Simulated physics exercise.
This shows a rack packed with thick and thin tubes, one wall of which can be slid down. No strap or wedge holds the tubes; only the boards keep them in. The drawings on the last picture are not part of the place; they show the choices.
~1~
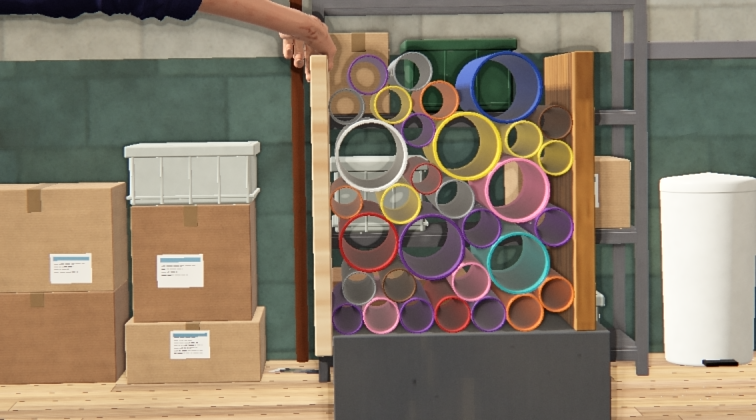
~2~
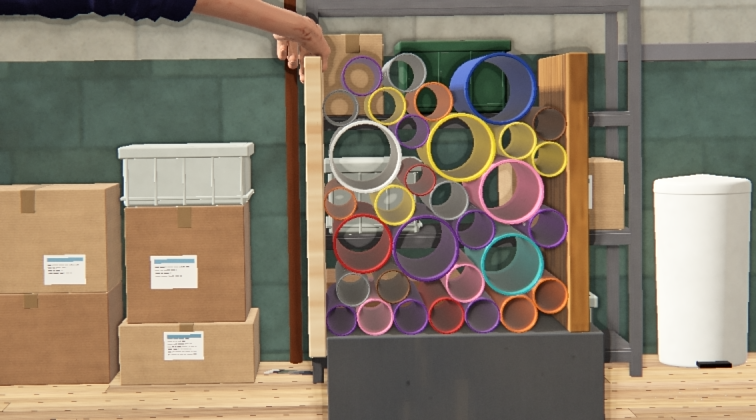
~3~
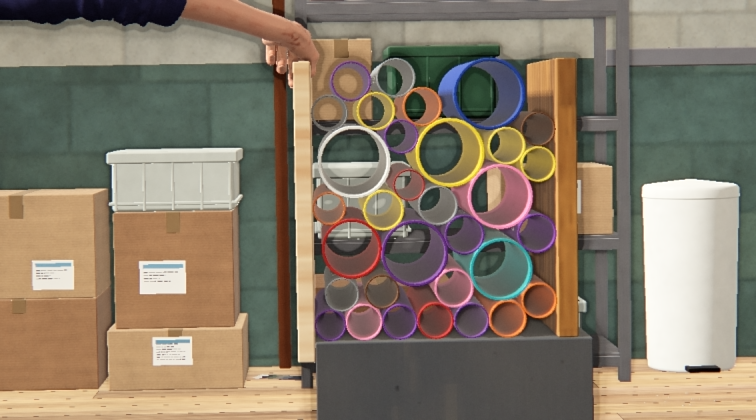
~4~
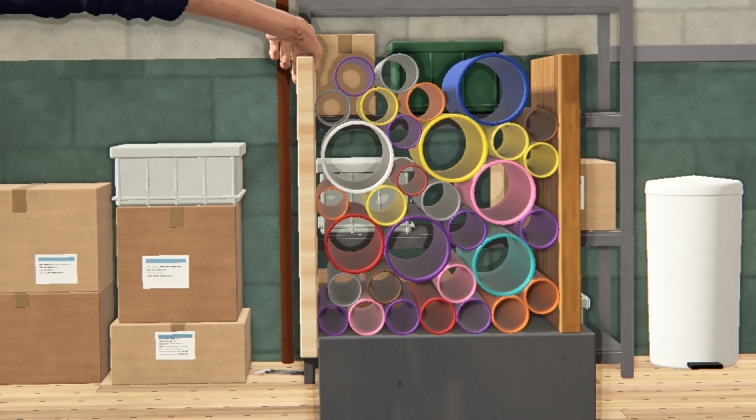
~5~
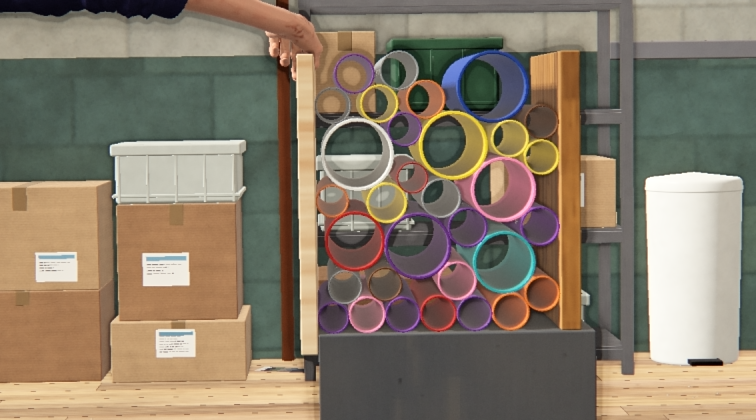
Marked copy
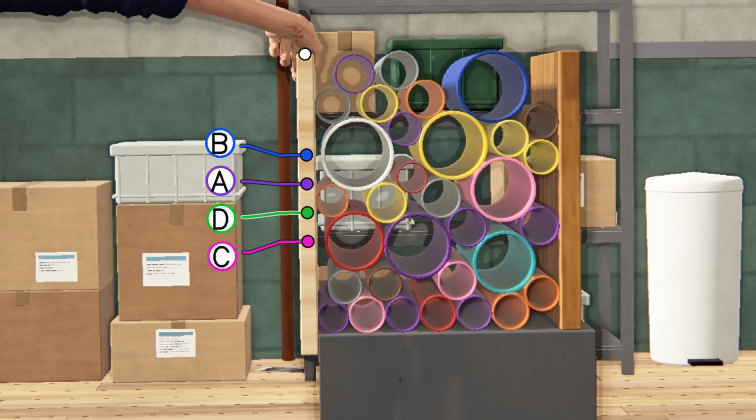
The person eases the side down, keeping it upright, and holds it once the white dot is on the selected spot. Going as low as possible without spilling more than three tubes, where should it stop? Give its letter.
The last mark within the limit is D.
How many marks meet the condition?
The number is three.
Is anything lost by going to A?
At A: Yes.
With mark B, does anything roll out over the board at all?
At B: Yes.
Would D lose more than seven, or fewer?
It loses fewer than seven.
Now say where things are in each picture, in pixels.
A grey tube (360, 288); an orange tube (347, 202); a red tube (427, 179), in the first frame.
A red tube (421, 180); a yellow tube (387, 106), in the second frame.
A grey tube (395, 78); side board (305, 204), in the third frame.
A purple tube (333, 321); an orange tube (510, 314), in the fourth frame.
A grey tube (345, 287); an orange tube (333, 201); a red tube (413, 178), in the fifth frame.
On the marked copy, A at (307, 184); B at (307, 155); C at (308, 241); D at (308, 213); the white dot at (305, 54).
Following D. Soon after the start, top of the board (314, 124).
Later, top of the board (316, 203).
In the end, top of the board (316, 212), two out over the board.
As for the rest, A two out over the board; B two out over the board; C more than three out over the board.
